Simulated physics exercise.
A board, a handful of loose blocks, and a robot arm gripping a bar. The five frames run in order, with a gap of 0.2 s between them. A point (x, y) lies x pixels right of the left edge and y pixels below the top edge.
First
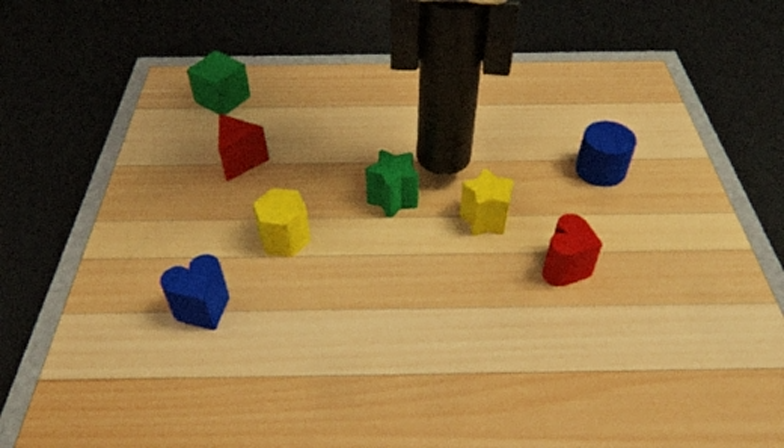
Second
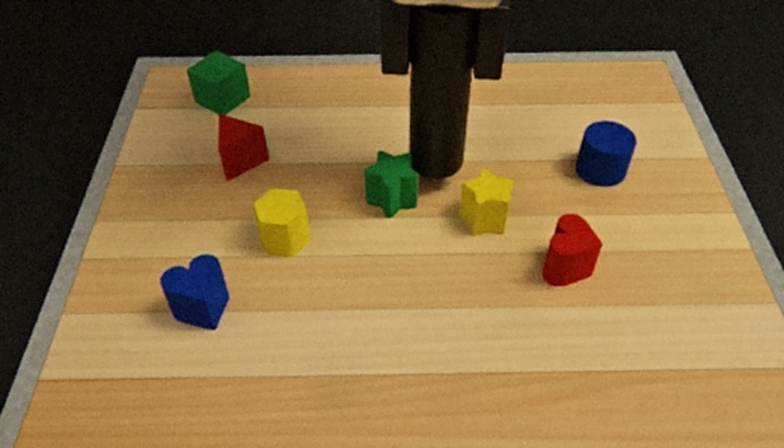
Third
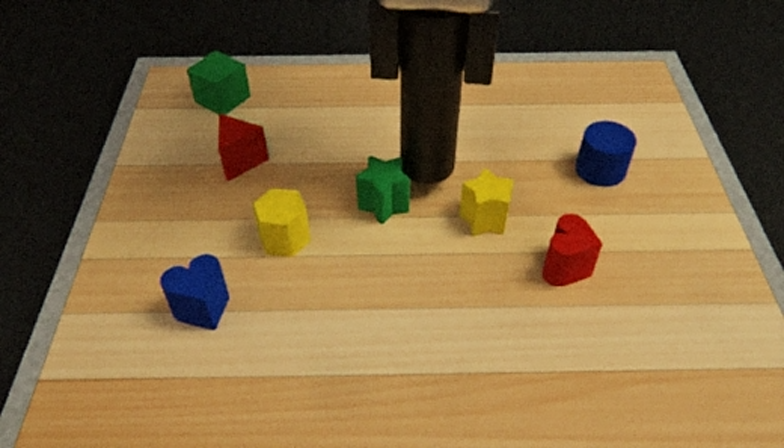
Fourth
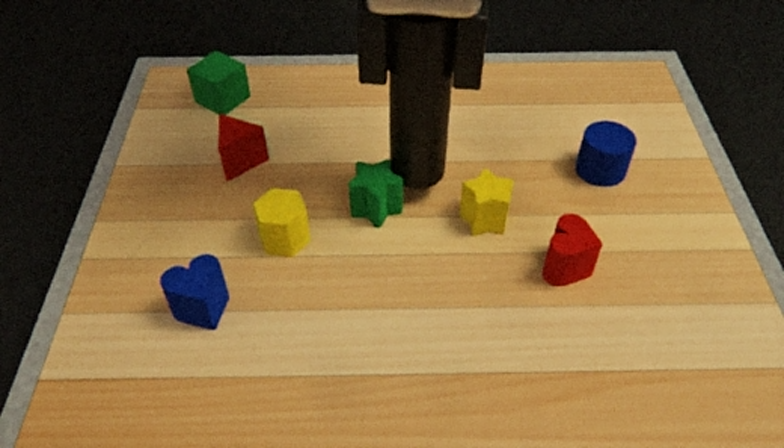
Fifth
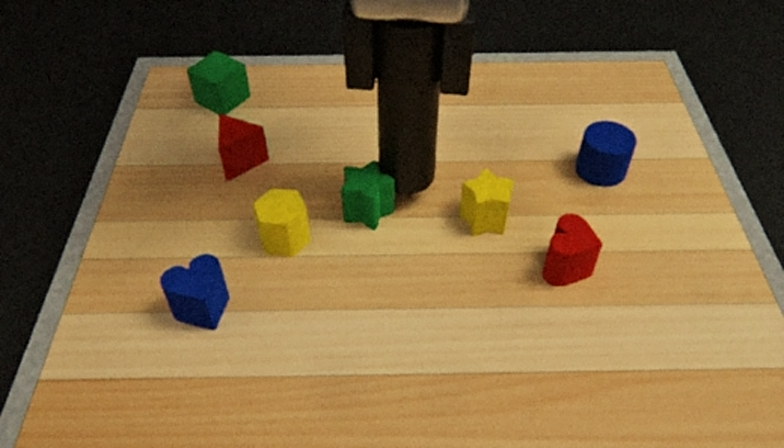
At the start, colored blocks sit scattered on a wooden board, and a robot arm holds a dark bar upright between the green and yellow stars. The bar moves a little left and nearer, then pushes the green star slightly left, closer to the yellow hexagon, while the other blocks stay still.
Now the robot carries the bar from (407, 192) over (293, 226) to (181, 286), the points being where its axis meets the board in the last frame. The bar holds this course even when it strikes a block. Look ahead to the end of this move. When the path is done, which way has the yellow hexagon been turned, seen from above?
My answer: Clockwise.
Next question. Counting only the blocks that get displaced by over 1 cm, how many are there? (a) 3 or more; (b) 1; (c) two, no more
The one that fits is a, 3 or more.
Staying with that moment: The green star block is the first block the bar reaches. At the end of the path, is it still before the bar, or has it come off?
I believe the green star block keeps its place ahead of the bar.
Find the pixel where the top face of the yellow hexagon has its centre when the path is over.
Final place: (77, 308).
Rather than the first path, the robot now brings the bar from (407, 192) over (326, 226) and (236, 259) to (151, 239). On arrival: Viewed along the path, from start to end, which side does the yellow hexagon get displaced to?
Displaced left.
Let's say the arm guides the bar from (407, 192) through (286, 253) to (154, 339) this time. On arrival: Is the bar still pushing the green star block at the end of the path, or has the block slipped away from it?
In the end it is ahead.
The first path, step by step. One third of the way, bar (329, 198); yellow hexagon (247, 218), turned 40° clockwise; green star block (293, 210), turned 20° anticlockwise.
Two thirds of the way, bar (250, 224); blue heart-shaped block (186, 287); yellow hexagon (163, 255), turned 35° clockwise; green star block (212, 242), turned 25° anticlockwise.
At the end, bar (175, 270); blue heart-shaped block (138, 341), turned 50° anticlockwise; yellow hexagon (77, 308), turned 30° clockwise; green star block (130, 292), turned 25° anticlockwise; yellow star block unmoved.
